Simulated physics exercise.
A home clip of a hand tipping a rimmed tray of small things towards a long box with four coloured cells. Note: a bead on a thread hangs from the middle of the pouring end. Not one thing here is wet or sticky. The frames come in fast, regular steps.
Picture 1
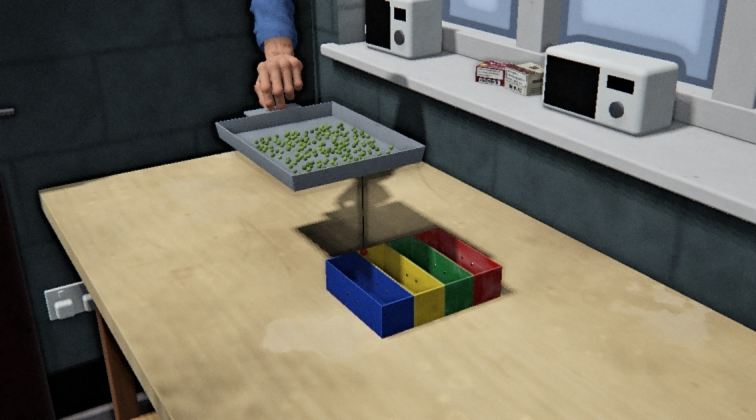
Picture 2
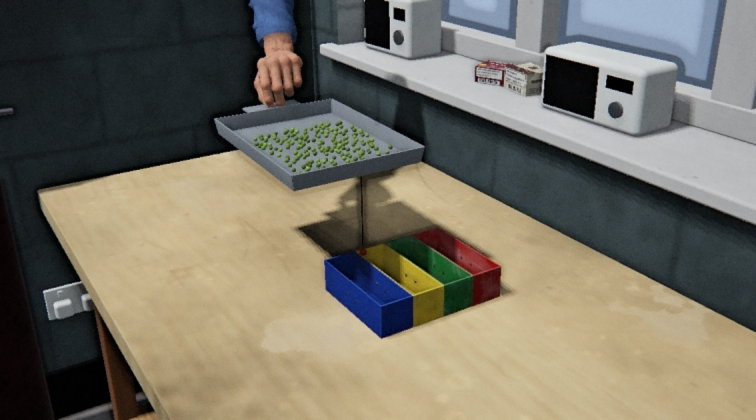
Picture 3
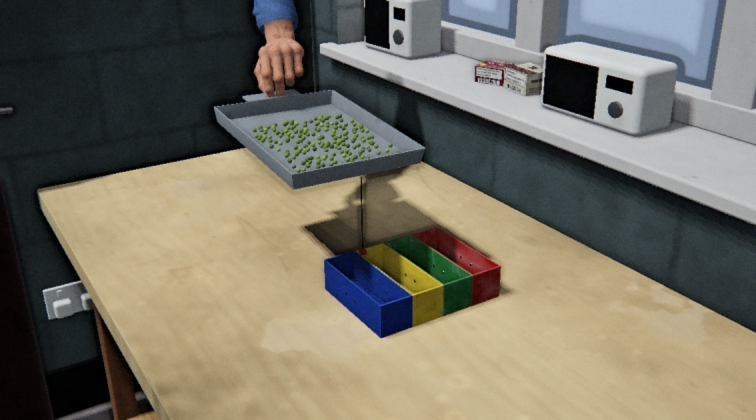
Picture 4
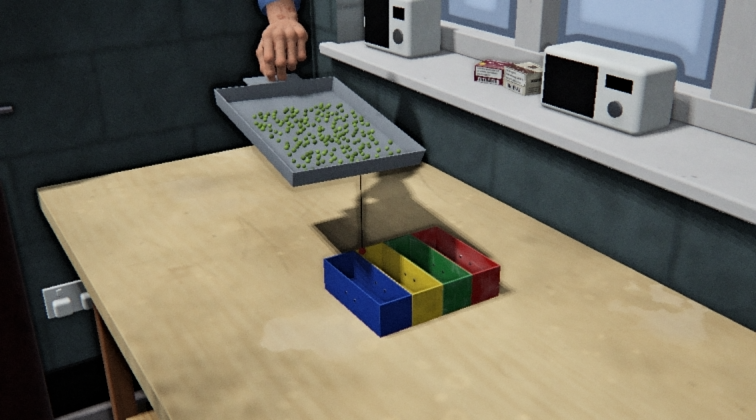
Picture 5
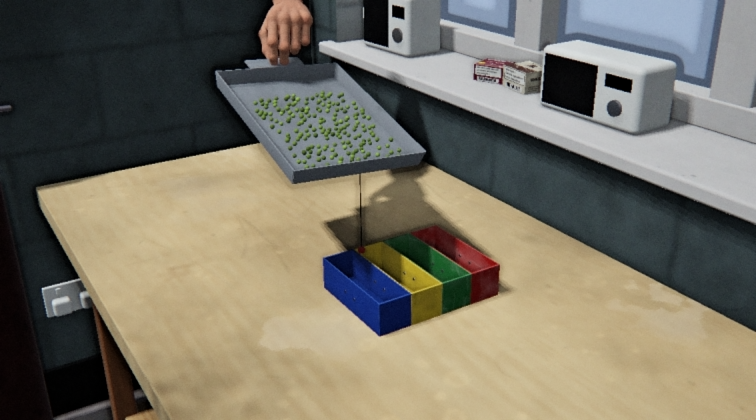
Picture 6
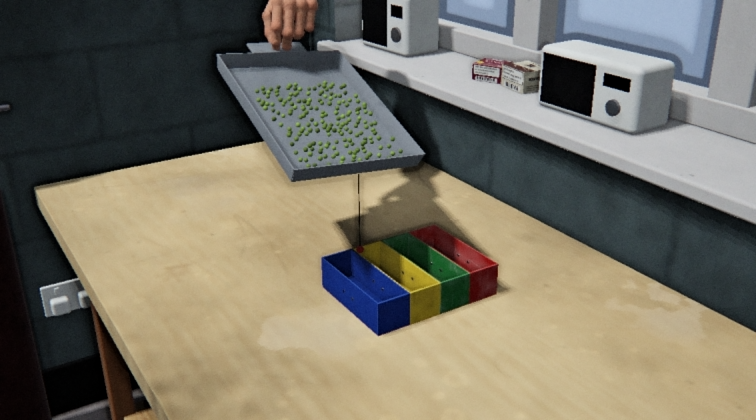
A gray tray of small green peas, held by a hand above a wooden table, was level at first, then its handle end rose steadily until it sloped clearly toward the blue, yellow, green and red box.
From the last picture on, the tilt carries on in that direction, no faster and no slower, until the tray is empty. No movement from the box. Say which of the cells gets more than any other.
That would be the green cell.
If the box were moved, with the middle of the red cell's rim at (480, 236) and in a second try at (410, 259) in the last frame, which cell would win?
Case A: That yellow cell; case B: The cell in red.
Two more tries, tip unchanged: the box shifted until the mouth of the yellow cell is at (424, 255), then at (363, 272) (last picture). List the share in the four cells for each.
First about 90, then 90 per cent.
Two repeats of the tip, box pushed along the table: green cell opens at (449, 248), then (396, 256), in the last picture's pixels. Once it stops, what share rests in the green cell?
Trial 1 near 10 percent, trial 2 near 30 percent.
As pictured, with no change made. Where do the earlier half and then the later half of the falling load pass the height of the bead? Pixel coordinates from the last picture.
The first part at (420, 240); the rest at (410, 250).
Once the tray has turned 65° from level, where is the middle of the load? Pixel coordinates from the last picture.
The centre of the load shows up near (382, 161) in the last view.
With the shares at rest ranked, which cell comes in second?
Rank 2: The yellow one.
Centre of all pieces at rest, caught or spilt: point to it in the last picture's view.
I'd mark it at roughly (421, 285).
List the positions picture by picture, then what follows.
Corners of the pouring end at (294, 174) and (421, 146), level; middle of the load at (329, 149), dried peas; bead on its thread at (364, 252); blue cell at (398, 314); yellow cell at (429, 303); green cell at (459, 293); red cell at (487, 283), in the first picture.
Corners of the pouring end at (293, 174) and (421, 146), level; middle of the load at (329, 148), in the second picture.
Corners of the pouring end at (294, 173) and (421, 147), tipped barely, lowest at the right corner; middle of the load at (328, 143), in the third picture.
Corners of the pouring end at (295, 171) and (422, 149), tipped a little, lowest at the right corner; middle of the load at (329, 137), in the fourth picture.
Corners of the pouring end at (295, 169) and (422, 150), tipped clearly, lowest at the right corner; middle of the load at (329, 130), in the fifth picture.
Corners of the pouring end at (295, 167) and (421, 152), tipped clearly, lowest at the right corner; middle of the load at (326, 125), about a quarter on the move; blue cell at (394, 311); yellow cell at (425, 301); green cell at (455, 290); red cell at (483, 281), in the sixth picture.
Soon after the last picture, tray tipped steeply; nearly all on the tray; a stray few falling or outside the box.
A little later, tray tipped past a quarter turn; most on the tray; a small part in the green cell; a stray few in the red cell; a stray few in the yellow cell; a stray few in the blue cell; a small part falling or outside the box.
Later still, tray tipped past a quarter turn; about half in the green cell; about a quarter in the yellow cell; a small part in the blue cell; a small part in the red cell; a stray few falling or outside the box.
At rest, tray tipped past a quarter turn; about half in the green cell; about a quarter in the yellow cell; a small part in the blue cell; a small part in the red cell; a stray few outside the box.
